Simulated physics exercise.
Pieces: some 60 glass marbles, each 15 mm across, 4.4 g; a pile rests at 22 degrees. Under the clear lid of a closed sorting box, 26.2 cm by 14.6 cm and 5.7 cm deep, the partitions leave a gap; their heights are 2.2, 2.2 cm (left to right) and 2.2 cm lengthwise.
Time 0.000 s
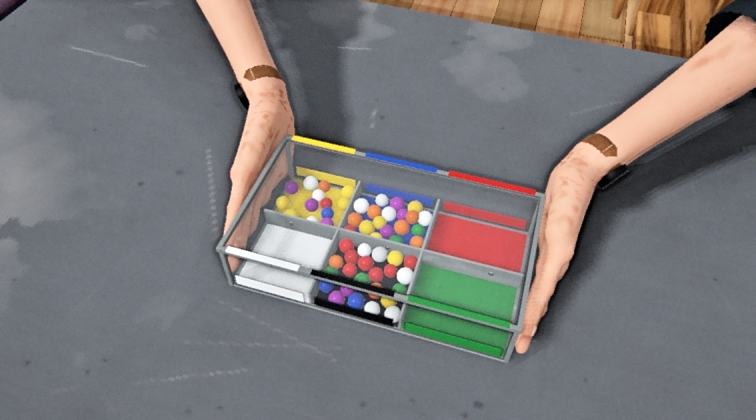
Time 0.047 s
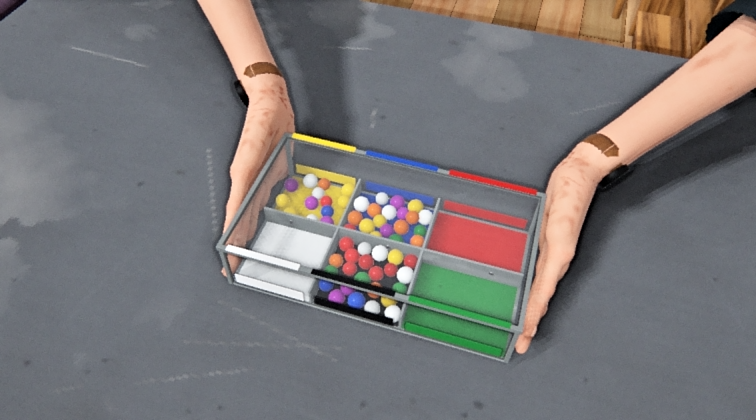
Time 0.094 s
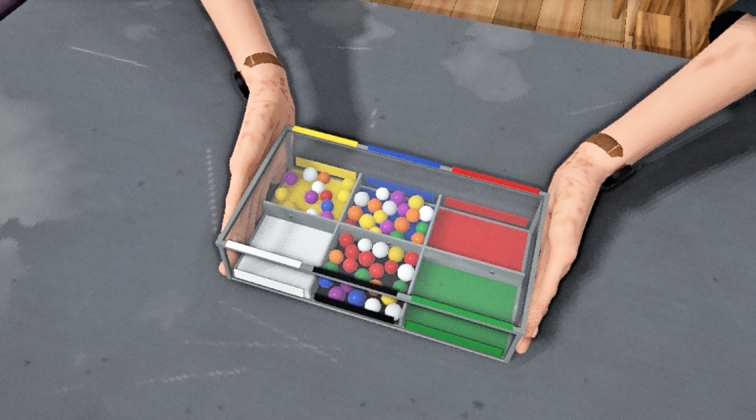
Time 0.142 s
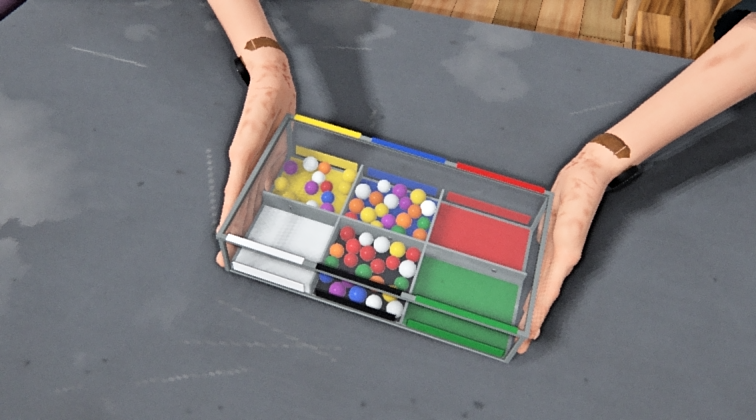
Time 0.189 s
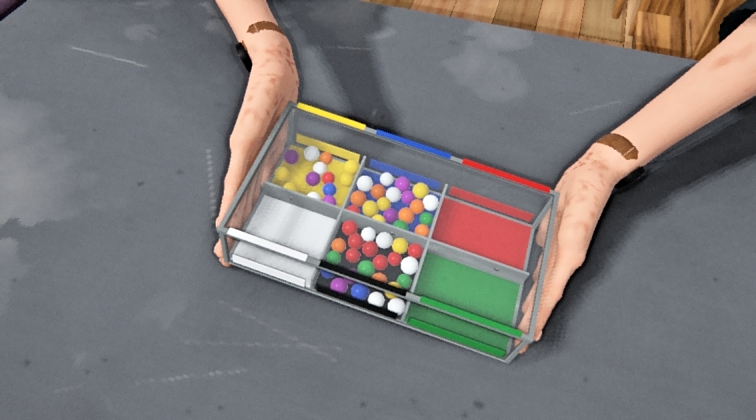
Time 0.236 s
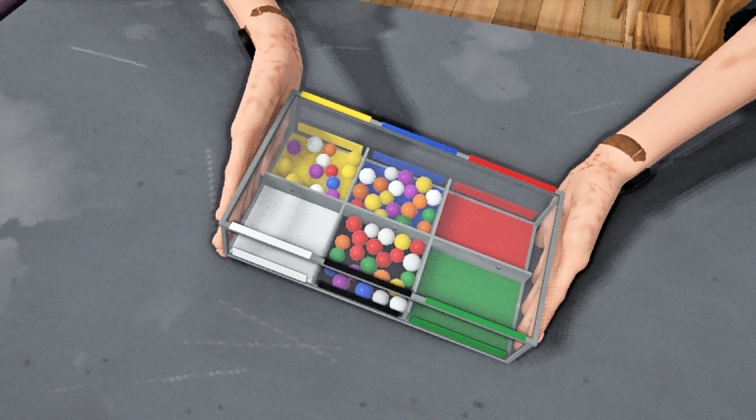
Two hands tilting a clear, lidded sorting box of colourful marbles on a grey surface, its far side rising gradually.
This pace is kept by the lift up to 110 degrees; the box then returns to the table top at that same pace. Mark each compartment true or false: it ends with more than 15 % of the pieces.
Red: False, blue: False, green: True, yellow: False, white: False, black: False.
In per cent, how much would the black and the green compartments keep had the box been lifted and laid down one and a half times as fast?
That way black would end with 0 per cent and green with 90 per cent.
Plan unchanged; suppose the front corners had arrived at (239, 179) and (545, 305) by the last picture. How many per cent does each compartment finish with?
So it works out as red at 90 percent, blue at 10 percent, green at 0 percent, yellow at 0 percent, white at 0 percent and black at 0 percent.
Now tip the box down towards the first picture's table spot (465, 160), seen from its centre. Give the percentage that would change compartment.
That comes to around 65 per cent.
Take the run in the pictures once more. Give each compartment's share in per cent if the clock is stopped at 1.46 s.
In per cent: Red 10, blue 15, green 40, yellow 5, white 0, black 30.
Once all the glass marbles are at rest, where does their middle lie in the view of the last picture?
My guess is close to (474, 308).
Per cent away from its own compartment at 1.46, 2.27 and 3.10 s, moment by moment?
I'd put the three at close to 70, 100 and 100.
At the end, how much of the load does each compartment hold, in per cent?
The red one ends with 5, blue 0, green 95, yellow 0, white 0 and black 0 per cent.
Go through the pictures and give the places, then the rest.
The first picture shows box tilt 0 degrees, front corners at (223, 248) and (517, 327); blue 35 %, yellow 25 %, black 40 %.
The second picture shows box tilt 1 degrees, front corners at (223, 246) and (518, 328).
The third picture shows box tilt 3 degrees, front corners at (222, 242) and (520, 330).
The fourth picture shows box tilt 7 degrees, front corners at (223, 235) and (524, 333), lowest corner right front.
The fifth picture shows box tilt 10 degrees, front corners at (224, 228) and (528, 336), lowest corner right front.
The sixth picture shows box tilt 14 degrees, front corners at (226, 222) and (532, 340), lowest corner right front; blue 35 %, yellow 25 %, black 40 %. Its pace works out near 80 degrees a second.
After 1.46 s, tilt 110 degrees; red 10 %, blue 15 %, green 40 %, yellow 5 %, black 30 %.
After 2.27 s, tilt 50 degrees; red 5 %, green 95 %.
After 3.10 s, tilt 0 degrees; red 5 %, green 95 %.
At rest (4.0 s), red 5 %, blue 0 %, green 95 %, yellow 0 %, white 0 %, black 0 %.
